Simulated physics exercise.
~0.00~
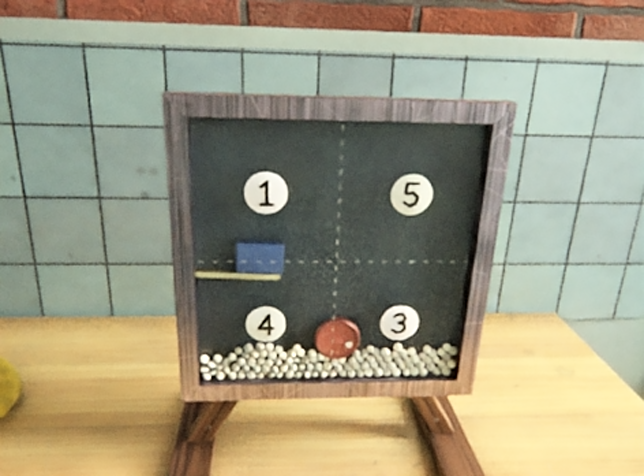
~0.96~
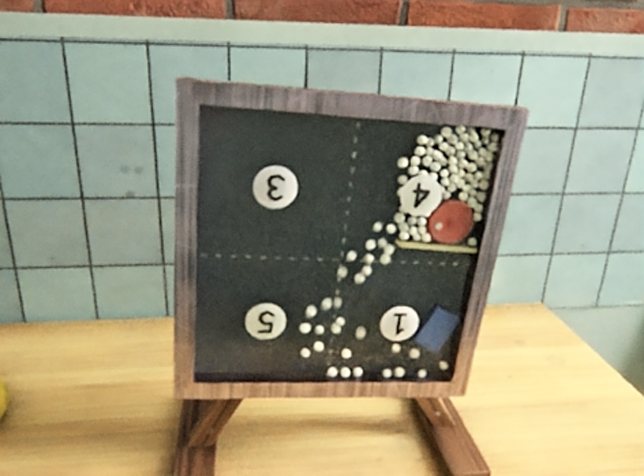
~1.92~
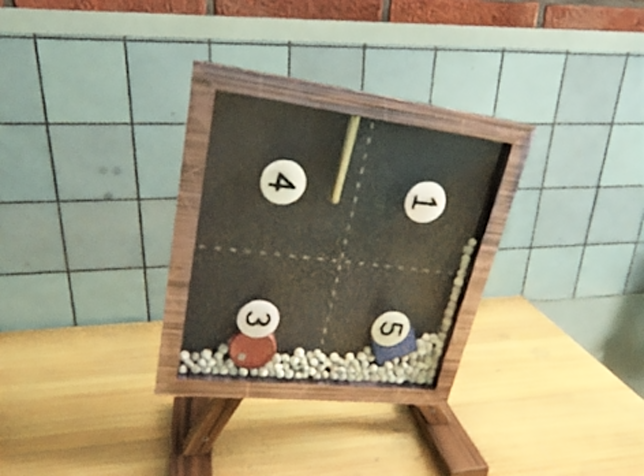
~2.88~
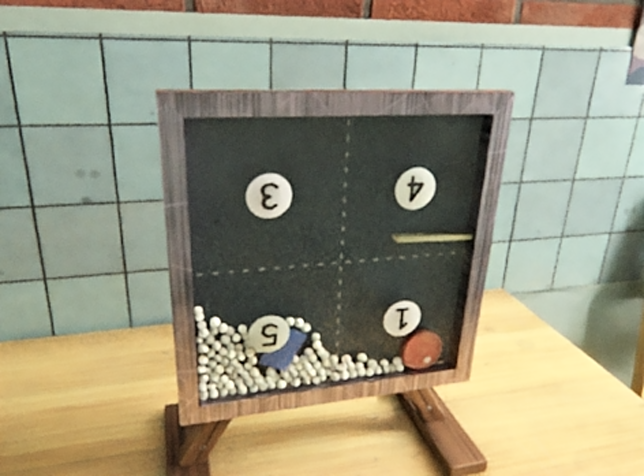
A framed case of white beads turns upside down, tips sideways, then settles upside down again.
